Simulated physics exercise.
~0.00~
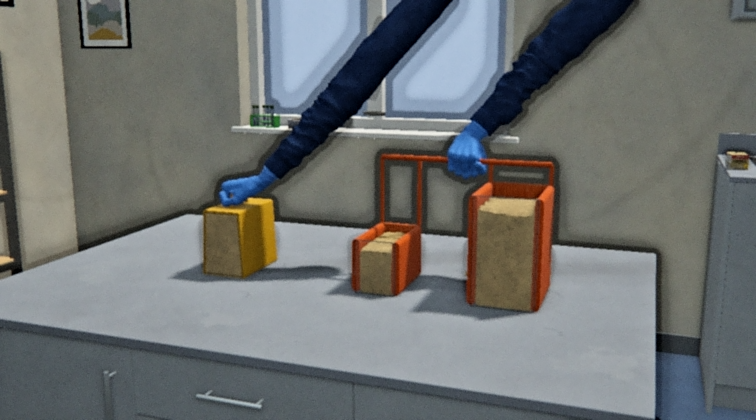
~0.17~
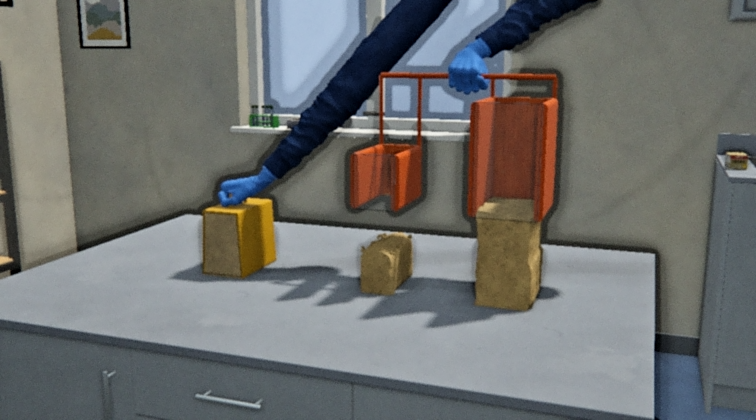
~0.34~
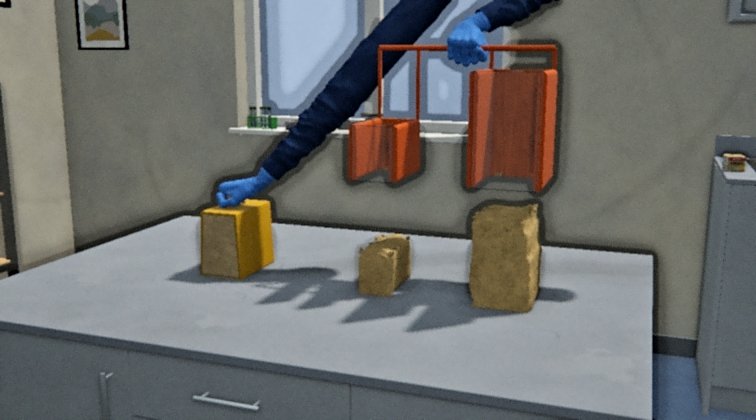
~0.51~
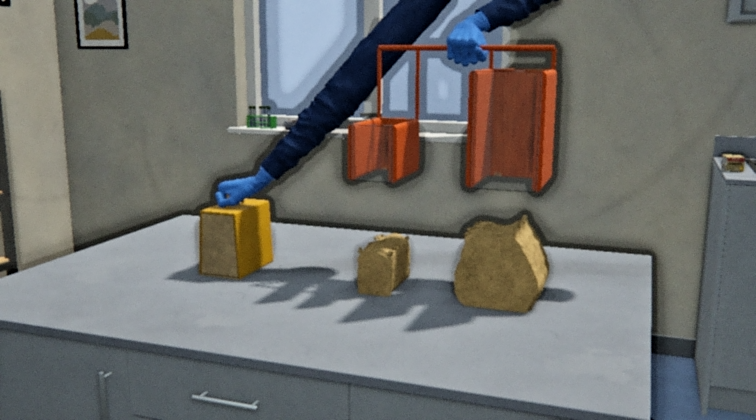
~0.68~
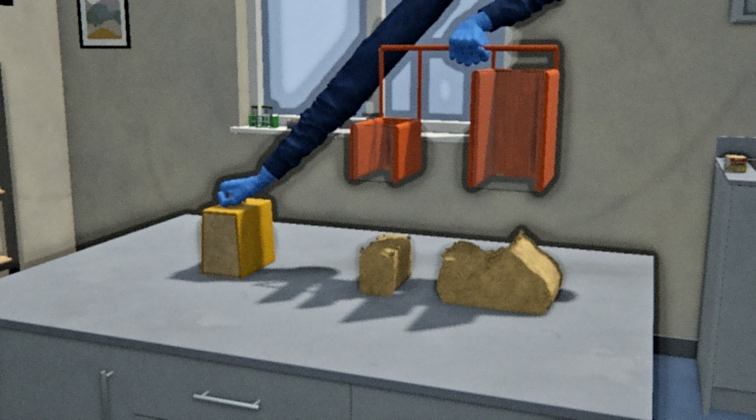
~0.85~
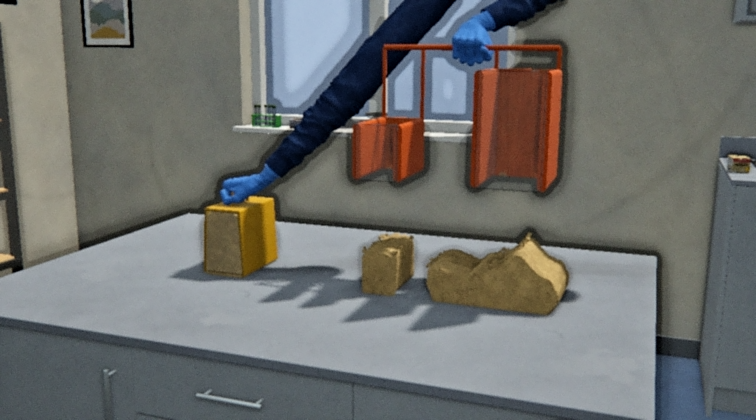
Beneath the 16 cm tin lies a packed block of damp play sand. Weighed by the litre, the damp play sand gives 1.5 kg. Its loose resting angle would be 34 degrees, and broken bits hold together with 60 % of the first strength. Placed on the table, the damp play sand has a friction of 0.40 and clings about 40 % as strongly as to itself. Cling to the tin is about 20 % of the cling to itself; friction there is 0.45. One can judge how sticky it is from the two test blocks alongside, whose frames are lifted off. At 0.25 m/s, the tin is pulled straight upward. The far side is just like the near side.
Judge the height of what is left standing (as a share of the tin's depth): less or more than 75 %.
Expect it beyond 75 %.
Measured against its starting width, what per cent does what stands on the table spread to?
Around 100 % of the starting width.
After 1.17 s, the tin is up by 8.0 cm.
After 1.55 s, the tin is up by 17 cm; what stands on the table is 99 % of the tin's depth.
After 1.93 s, the tin is up by 27 cm; what stands on the table is 99 % of the tin's depth.
After 2.31 s, the tin is up by 28 cm; what stands on the table is 99 % of the tin's depth.
After 2.41 s, at the end, the tin is up by 28 cm; what stands on the table is 99 % of the tin's depth.
